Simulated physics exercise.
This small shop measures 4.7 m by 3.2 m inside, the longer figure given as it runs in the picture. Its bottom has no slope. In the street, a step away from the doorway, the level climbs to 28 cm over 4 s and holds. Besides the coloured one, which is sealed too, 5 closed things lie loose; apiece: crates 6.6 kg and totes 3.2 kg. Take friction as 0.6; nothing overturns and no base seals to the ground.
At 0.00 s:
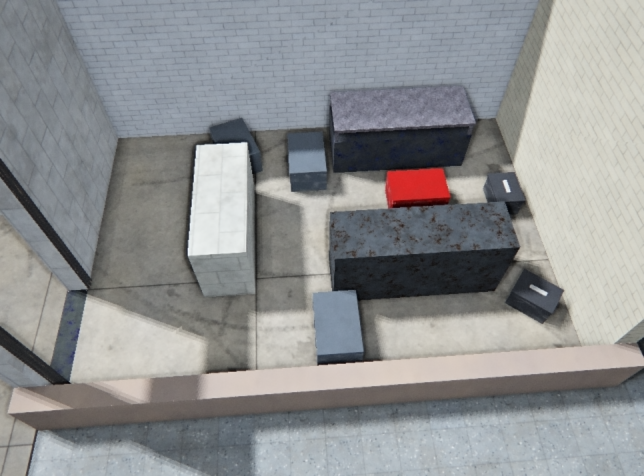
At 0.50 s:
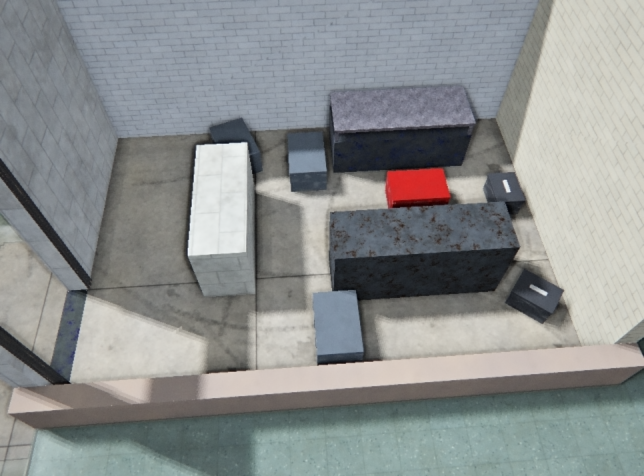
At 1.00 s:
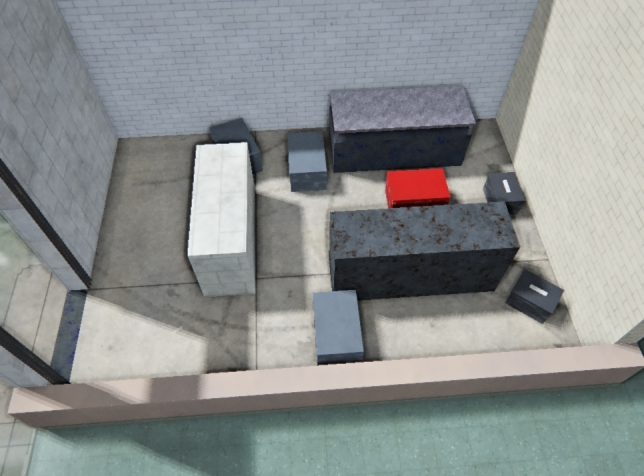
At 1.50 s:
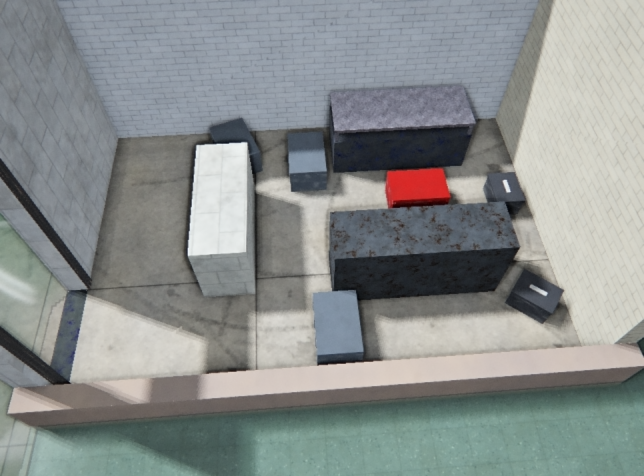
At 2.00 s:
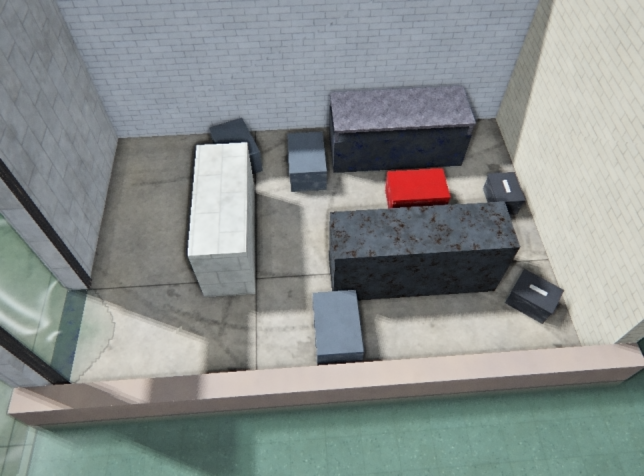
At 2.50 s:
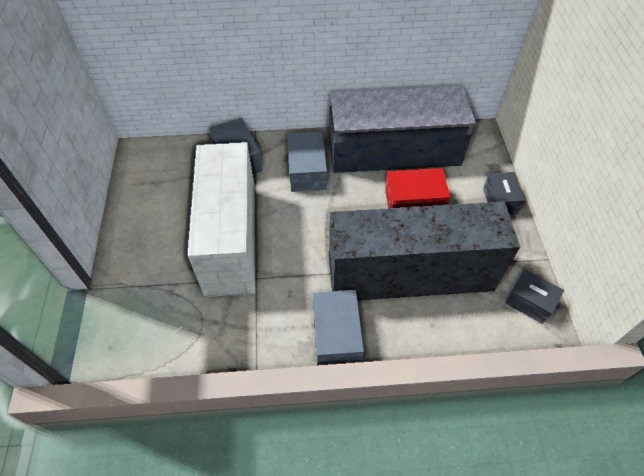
Greenish water spread across the street outside a small walled shop, then crept in through the doorway on the left and over the floor, while the red crate and everything else stayed still.
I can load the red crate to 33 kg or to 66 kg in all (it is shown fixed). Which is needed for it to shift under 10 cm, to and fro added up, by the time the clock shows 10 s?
Verdict: The lower weight is enough.
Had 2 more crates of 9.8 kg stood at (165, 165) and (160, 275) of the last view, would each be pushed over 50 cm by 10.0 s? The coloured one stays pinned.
In turn: Less, over.
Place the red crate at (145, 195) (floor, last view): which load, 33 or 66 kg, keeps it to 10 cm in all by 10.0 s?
Either load holds.
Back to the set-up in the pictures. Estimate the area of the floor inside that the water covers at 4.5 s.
About 5.5 m2.
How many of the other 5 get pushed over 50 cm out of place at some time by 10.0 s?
I count 3.
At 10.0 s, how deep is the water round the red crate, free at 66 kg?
About 7 cm.
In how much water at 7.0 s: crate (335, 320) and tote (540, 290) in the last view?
Roughly 17 and 4 cm.
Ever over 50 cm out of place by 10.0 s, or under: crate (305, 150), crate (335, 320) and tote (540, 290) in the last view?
In turn: Less, more, more.
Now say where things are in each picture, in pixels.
The first frame shows the red crate at (419, 184), on the bottom; water covers 0.0 m2; 0 of 6 have shifted.
The second frame shows the red crate at (419, 184), on the bottom; water covers 0.0 m2; 0 of 6 have shifted.
The third frame shows the red crate at (419, 184), on the bottom; 0.0 m2 under water; 0 of 6 have shifted.
The fourth frame shows the red crate at (419, 184), on the bottom; 0.0 m2 under water; 0 of 6 have shifted.
The fifth frame shows the red crate at (419, 184) rests on the ground; 0.2 m2 under water; 0 of 6 have shifted.
The sixth frame shows the red crate at (419, 184) rests on the ground; water covers 0.8 m2; 0 of 6 have shifted.
After 3.5 s the red crate would be 0 cm from its start with 33 kg and 0 cm from its start with 66 kg; 0 cm of water round it then.
After 4.5 s the red crate would be 0 cm from its start with 33 kg and 0 cm from its start with 66 kg; 0 cm of water round it then.
After 7.0 s the red crate would be 0 cm from its start with 33 kg and 0 cm from its start with 66 kg; 2 cm of water round it then.
After 10.0 s the red crate would be 0 cm from its start with 33 kg and 0 cm from its start with 66 kg; 7 cm of water round it then.
